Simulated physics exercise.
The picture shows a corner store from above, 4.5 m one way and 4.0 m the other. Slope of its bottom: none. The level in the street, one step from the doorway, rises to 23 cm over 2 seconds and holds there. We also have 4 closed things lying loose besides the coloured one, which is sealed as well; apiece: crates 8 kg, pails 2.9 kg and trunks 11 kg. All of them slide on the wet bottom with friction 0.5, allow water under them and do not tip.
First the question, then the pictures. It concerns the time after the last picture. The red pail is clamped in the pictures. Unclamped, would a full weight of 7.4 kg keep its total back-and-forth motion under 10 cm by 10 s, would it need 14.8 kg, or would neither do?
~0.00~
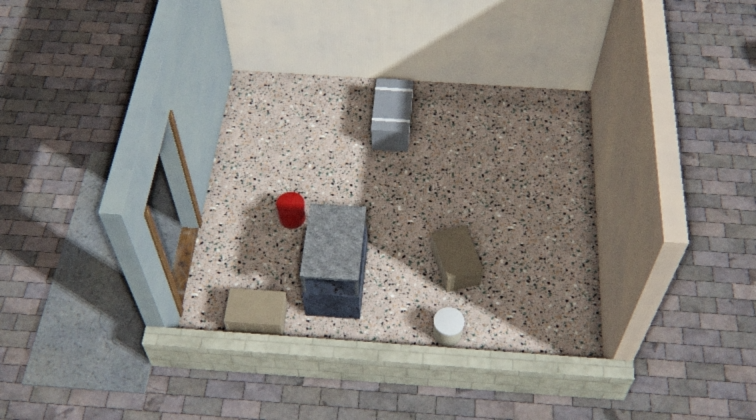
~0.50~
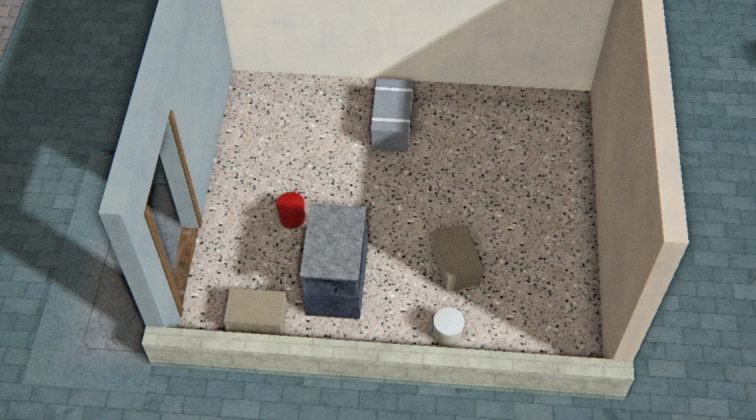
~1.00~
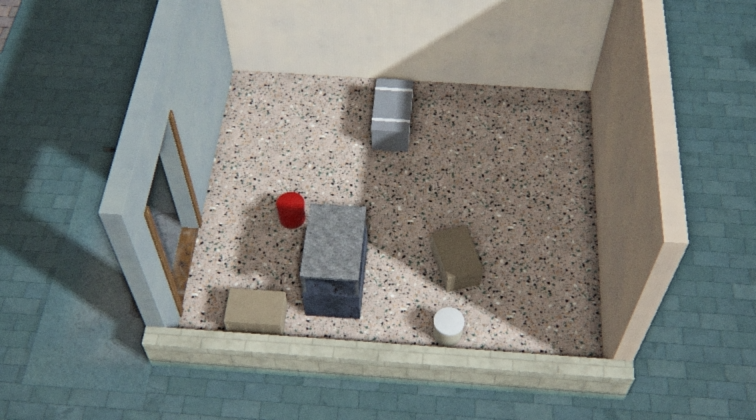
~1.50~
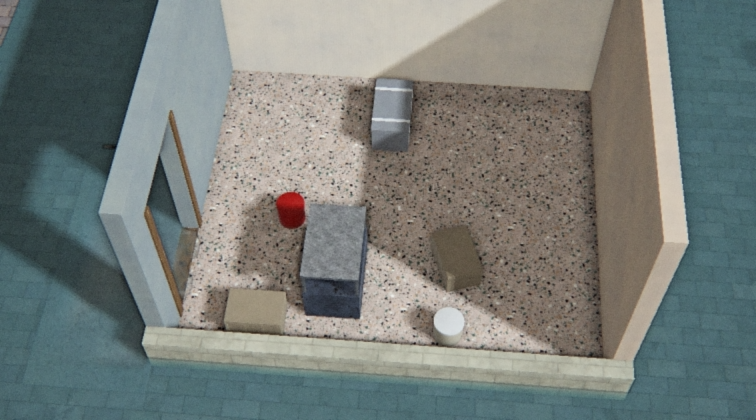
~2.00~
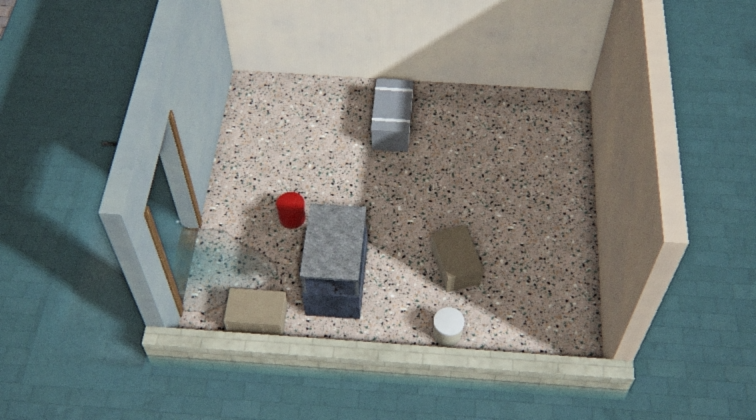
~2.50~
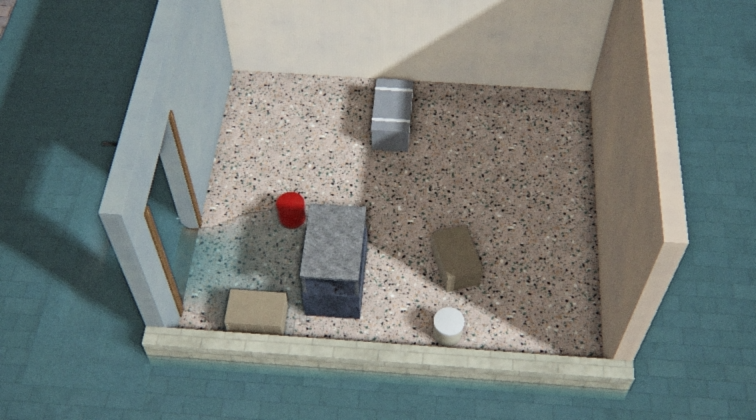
Neither figure is plenty.
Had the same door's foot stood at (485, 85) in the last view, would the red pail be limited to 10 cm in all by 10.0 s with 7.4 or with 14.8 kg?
Lab note: Upper mass required.
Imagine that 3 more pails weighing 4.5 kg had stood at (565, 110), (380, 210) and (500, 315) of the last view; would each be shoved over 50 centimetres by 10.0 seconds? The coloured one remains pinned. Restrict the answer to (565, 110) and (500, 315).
Results: Threshold not reached; threshold exceeded.
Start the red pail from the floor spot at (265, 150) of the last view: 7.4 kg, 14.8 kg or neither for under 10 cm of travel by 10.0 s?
Well, any option works.
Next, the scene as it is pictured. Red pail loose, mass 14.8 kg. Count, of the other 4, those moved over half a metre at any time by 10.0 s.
Answer: 4.
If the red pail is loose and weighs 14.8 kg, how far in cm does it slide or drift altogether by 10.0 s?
Some 50 cm in all.
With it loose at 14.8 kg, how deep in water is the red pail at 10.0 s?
9 cm, roughly.
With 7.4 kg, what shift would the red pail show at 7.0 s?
About 150 cm off its spot.
After 3.5 s the red pail would be 38 cm from its start with 7.4 kg and 1 cm from its start with 14.8 kg; 8 cm of water round it then.
After 4.5 s the red pail would be 104 cm from its start with 7.4 kg and 16 cm from its start with 14.8 kg; 7 cm of water round it then.
After 7.0 s the red pail would be 156 cm from its start with 7.4 kg and 25 cm from its start with 14.8 kg; 7 cm of water round it then.
After 10.0 s the red pail would be 197 cm from its start with 7.4 kg and 45 cm from its start with 14.8 kg; 9 cm of water round it then.
